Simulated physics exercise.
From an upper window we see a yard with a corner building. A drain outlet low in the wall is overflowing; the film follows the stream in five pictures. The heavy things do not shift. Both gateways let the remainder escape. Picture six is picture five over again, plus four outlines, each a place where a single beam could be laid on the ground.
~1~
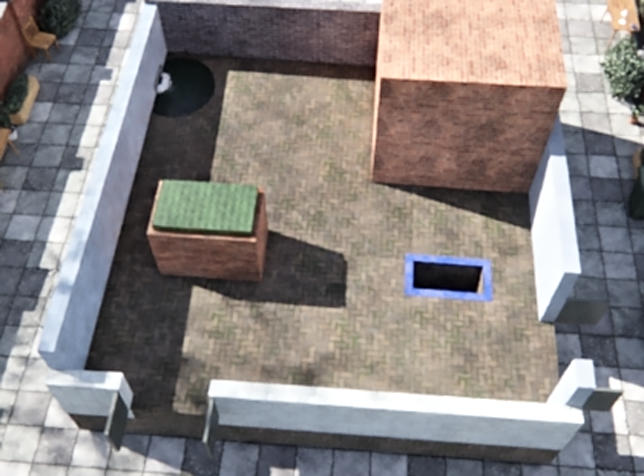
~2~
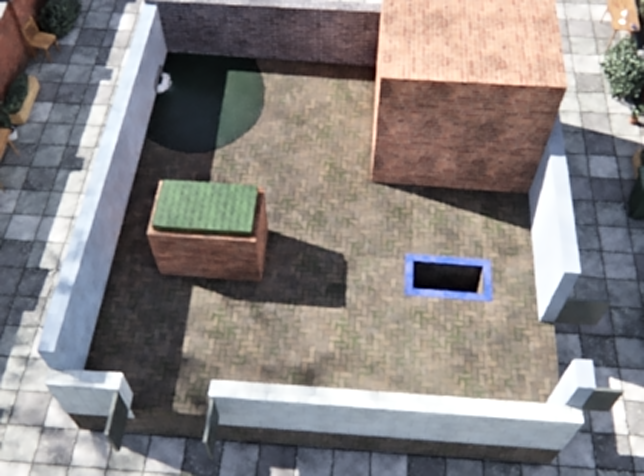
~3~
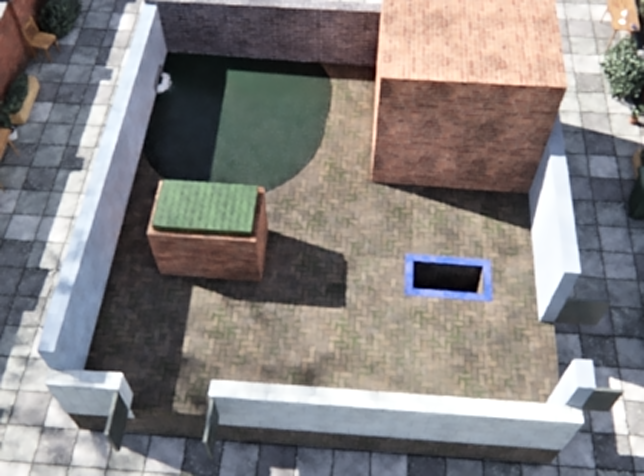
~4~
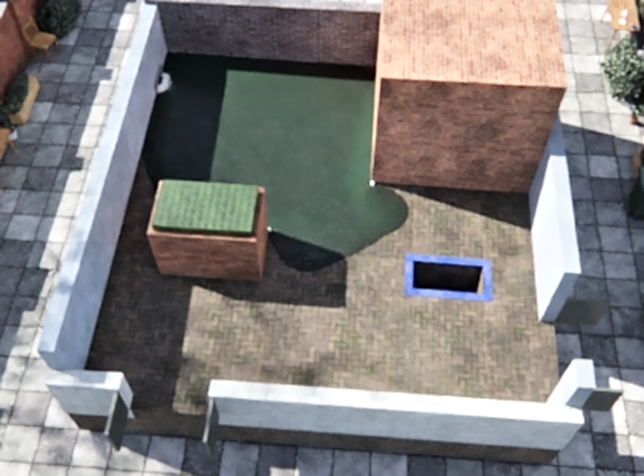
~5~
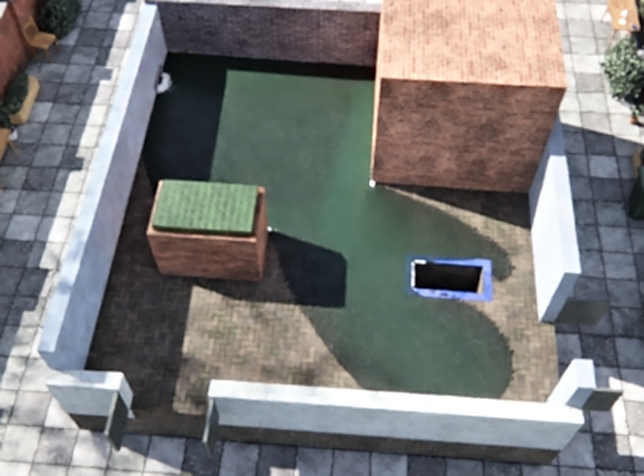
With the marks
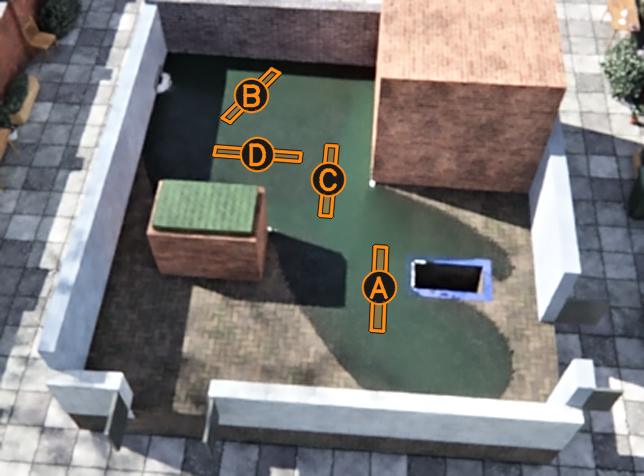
A brick corner building stands at the upper right of a walled, paved yard seen from above, with pale low walls around it. A brick block with a green top sits left of centre, and a blue-rimmed drain opening lies to the right. From the upper left corner, dark green water spreads widely across the paving, passes between block and building, and surrounds the drain, while the view stays still.
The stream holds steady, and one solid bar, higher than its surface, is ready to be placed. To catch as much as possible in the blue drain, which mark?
B works best here.
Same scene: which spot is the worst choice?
It is C.
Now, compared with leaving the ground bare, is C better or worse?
Spot C is worse.
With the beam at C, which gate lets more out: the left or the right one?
The right one.
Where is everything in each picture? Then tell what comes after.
The first frame shows outfall at (158, 80); blue drain at (448, 277); open gate at (543, 361); open gate at (175, 398); front seen at (190, 112), 3 % of the ground wet; blue drain still dry.
The second frame shows front seen at (260, 103), 11 % of the ground wet; blue drain still dry.
The third frame shows front seen at (318, 141), 25 % of the ground wet; blue drain still dry.
The fourth frame shows front seen at (385, 231), 43 % of the ground wet; blue drain still dry.
The fifth frame shows front seen at (503, 379), 61 % of the ground wet; blue drain taking water.
On the marked copy, A from (377, 330) to (380, 246); B from (226, 120) to (275, 71); C from (325, 215) to (331, 145); D from (214, 150) to (300, 157).
With A, about 30 % of the stream goes into the blue drain, about 70 % out by the gates.
With B, about 48 % of the stream goes into the blue drain, about 52 % out by the gates.
With C, about 21 % of the stream goes into the blue drain, about 79 % out by the gates.
With D, about 29 % of the stream goes into the blue drain, about 70 % out by the gates.
